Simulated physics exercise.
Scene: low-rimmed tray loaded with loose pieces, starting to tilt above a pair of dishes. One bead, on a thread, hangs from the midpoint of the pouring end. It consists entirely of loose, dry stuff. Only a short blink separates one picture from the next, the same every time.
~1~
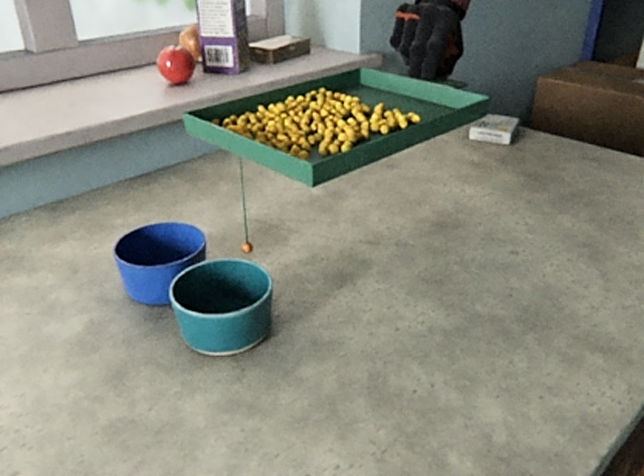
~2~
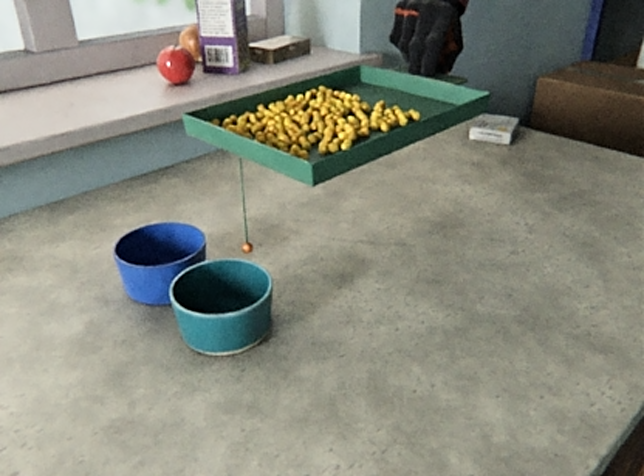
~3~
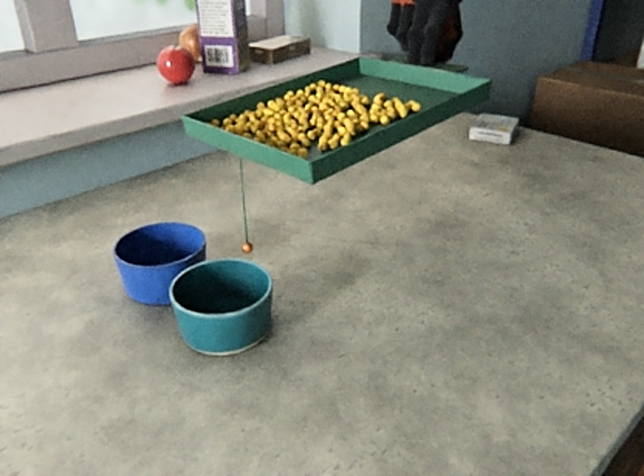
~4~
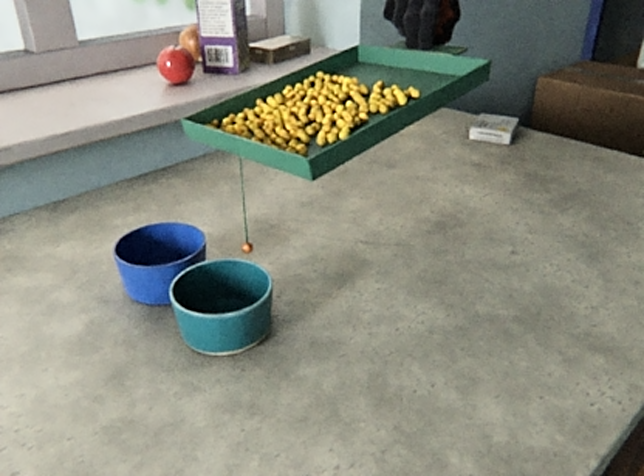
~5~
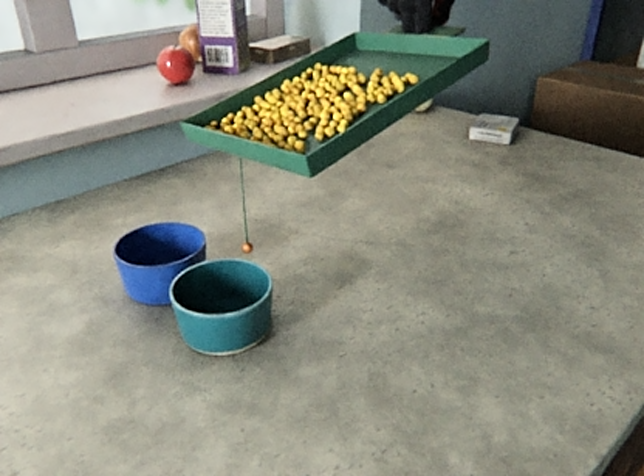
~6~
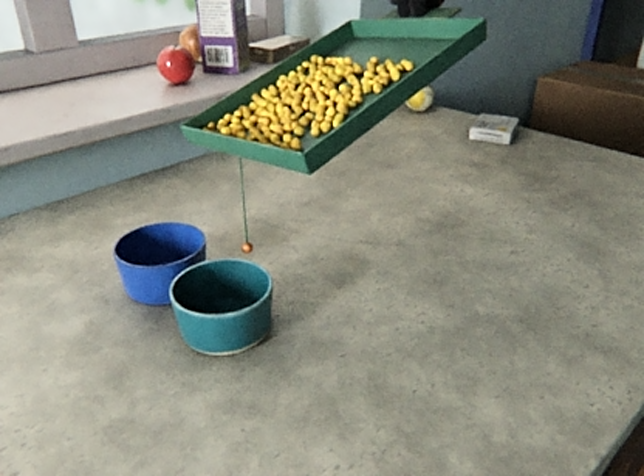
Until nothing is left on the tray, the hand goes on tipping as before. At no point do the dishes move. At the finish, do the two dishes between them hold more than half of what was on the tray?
Yes.
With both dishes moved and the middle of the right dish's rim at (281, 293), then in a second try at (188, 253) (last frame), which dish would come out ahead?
The first try: The left-side dish. The second: The right-side dish.
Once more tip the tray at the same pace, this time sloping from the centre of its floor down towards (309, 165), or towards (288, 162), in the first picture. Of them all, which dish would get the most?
First the right-hand dish, then the dish on the right.
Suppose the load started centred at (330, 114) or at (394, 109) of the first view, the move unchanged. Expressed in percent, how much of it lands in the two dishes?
First case: Close to 70 %; second case: Close to 60 %.
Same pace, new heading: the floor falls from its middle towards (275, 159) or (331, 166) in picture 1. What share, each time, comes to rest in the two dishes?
About 50 % and about 10 %.
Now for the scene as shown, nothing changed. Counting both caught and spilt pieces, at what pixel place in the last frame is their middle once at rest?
At about (176, 278), give or take.
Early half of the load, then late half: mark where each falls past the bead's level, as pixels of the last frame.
First half (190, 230); second half (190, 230).
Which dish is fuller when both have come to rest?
Winner: The left side.
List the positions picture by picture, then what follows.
The first frame shows corners of the pouring end near (185, 113) and (312, 163), level; middle of the load near (305, 122), puffed corn balls; left dish near (123, 277); right dish near (181, 324); bead on its thread near (248, 248).
The second frame shows corners of the pouring end near (185, 114) and (312, 162), level; middle of the load near (305, 121).
The third frame shows corners of the pouring end near (184, 116) and (310, 160), tipped barely, lowest at the left corner; middle of the load near (305, 118).
The fourth frame shows corners of the pouring end near (183, 119) and (308, 158), tipped a little, lowest at the left corner; middle of the load near (303, 112).
The fifth frame shows corners of the pouring end near (183, 122) and (306, 155), tipped a little, lowest at the left corner; middle of the load near (302, 106).
The sixth frame shows corners of the pouring end near (182, 125) and (303, 152), tipped clearly, lowest at the left corner; middle of the load near (297, 102); left dish near (123, 277); right dish near (181, 324).
Shortly afterwards, tray tipped steeply; the whole lot on the tray.
Next, tray tipped past a quarter turn; all but a few on the tray; only a few outside both; only a few in the air.
Some moments later, tray tipped past a quarter turn; a little in the right dish; near half in the left dish; near a third outside both.
In the end, tray tipped past a quarter turn; a little in the right dish; near half in the left dish; near a third outside both.
